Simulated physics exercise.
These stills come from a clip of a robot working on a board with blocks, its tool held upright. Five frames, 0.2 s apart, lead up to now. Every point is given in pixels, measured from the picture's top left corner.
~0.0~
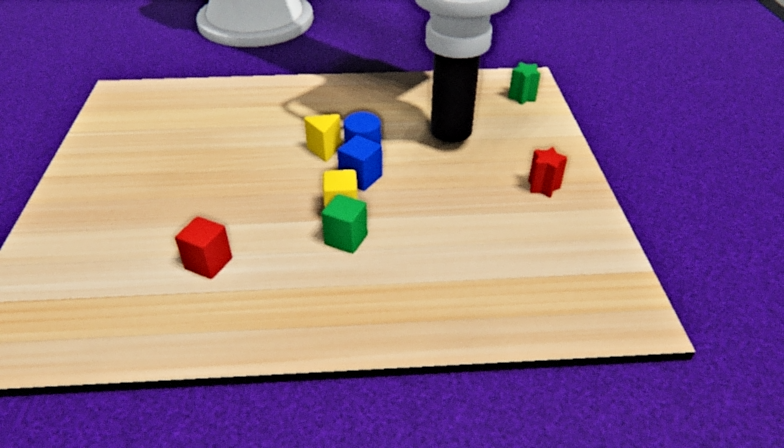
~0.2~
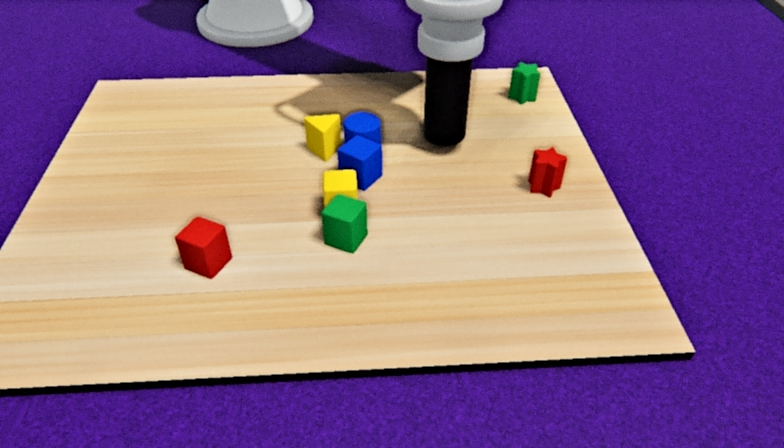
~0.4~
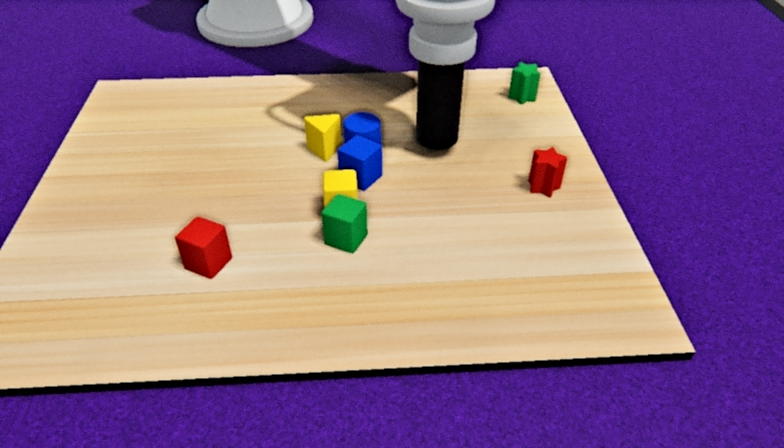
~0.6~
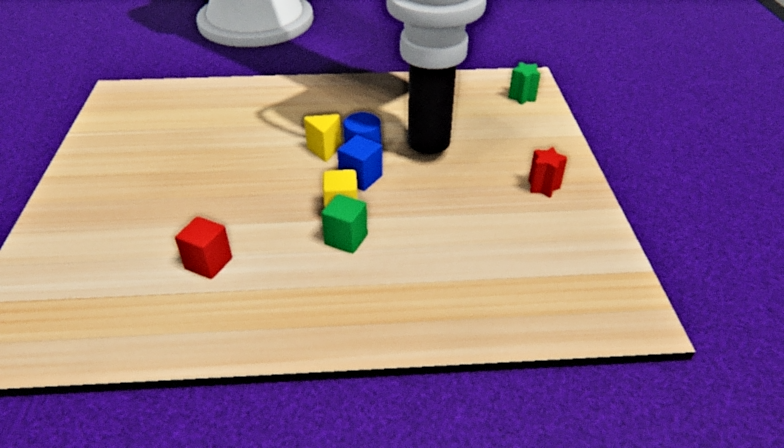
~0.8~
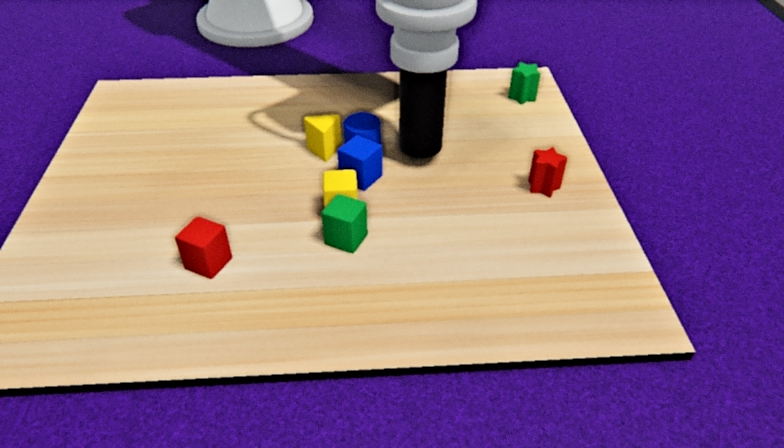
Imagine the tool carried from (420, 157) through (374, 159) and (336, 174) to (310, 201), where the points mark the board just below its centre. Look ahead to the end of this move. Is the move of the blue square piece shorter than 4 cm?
No, it doesn't check out.
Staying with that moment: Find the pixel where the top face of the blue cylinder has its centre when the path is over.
Around (322, 117).
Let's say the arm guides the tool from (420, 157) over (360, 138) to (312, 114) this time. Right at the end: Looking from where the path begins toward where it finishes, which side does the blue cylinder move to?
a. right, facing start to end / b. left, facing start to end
I'll go with b - left, facing start to end.
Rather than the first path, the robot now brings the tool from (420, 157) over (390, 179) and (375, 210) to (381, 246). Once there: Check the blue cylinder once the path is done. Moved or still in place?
Undisturbed, or as good as.
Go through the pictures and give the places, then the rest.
Lower end of the tool at (451, 131), tops of blocks, yellow triangular piece at (322, 121), yellow square piece at (340, 179), green square piece at (344, 206), blue square piece at (360, 146), blue cylinder at (362, 121), in the first frame.
Tool at (444, 134), blocks as before, in the second frame.
Tool at (437, 138), blocks as before, in the third frame.
Tool at (429, 142), blocks as before, in the fourth frame.
Tool at (420, 146), yellow triangular piece at (322, 121), yellow square piece at (340, 179), green square piece at (344, 206), blue square piece at (360, 146), blue cylinder at (362, 121), in the fifth frame.
What follows on the original path. One third of the way, tool at (374, 148); yellow triangular piece at (308, 118), turned 35° anticlockwise; blue square piece at (354, 148), turned 15° anticlockwise; blue cylinder at (338, 118).
Two thirds of the way, tool at (335, 164); yellow triangular piece at (292, 115), turned 30° anticlockwise; yellow square piece at (333, 189); green square piece at (344, 213), turned 15° anticlockwise; blue square piece at (327, 168), turned 45° anticlockwise; blue cylinder at (322, 117).
At the end, tool at (308, 190); yellow triangular piece at (292, 115), turned 30° anticlockwise; yellow square piece at (321, 219), turned 25° anticlockwise; green square piece at (350, 236), turned 55° anticlockwise; blue square piece at (304, 198), turned 65° anticlockwise; blue cylinder at (322, 117).
